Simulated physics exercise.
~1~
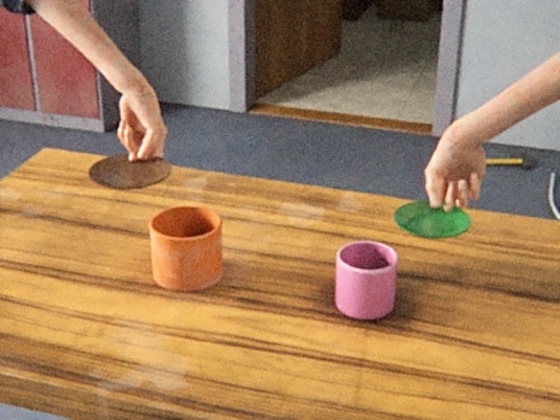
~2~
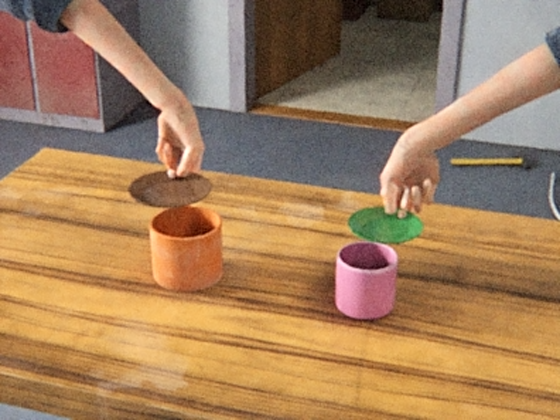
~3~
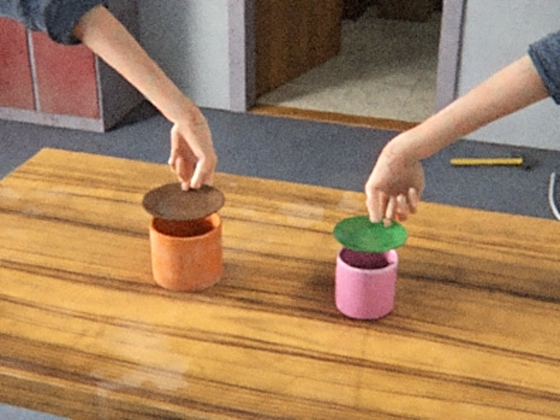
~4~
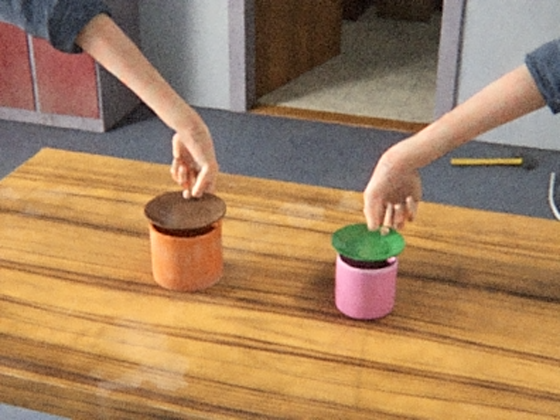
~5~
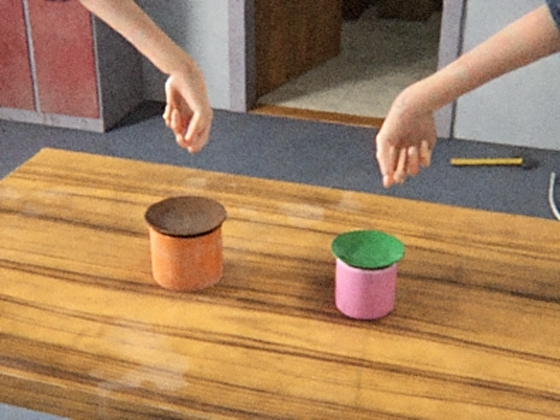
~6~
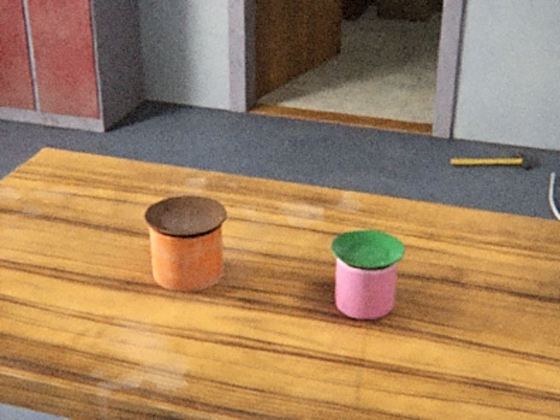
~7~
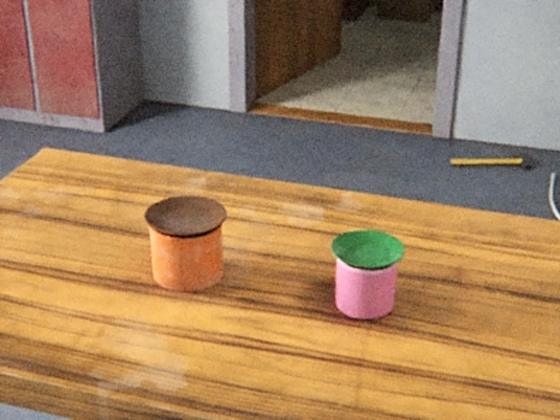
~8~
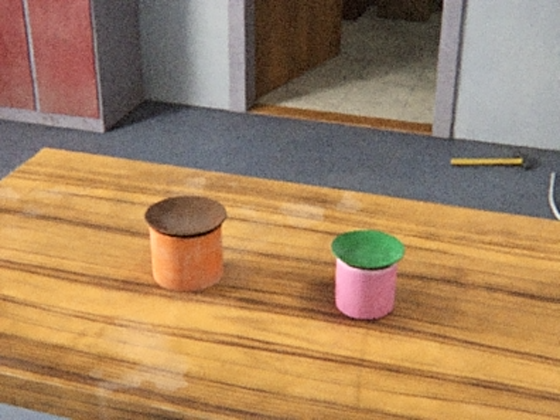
On a wooden table, two hands lower brown and green plates, covering two containers.
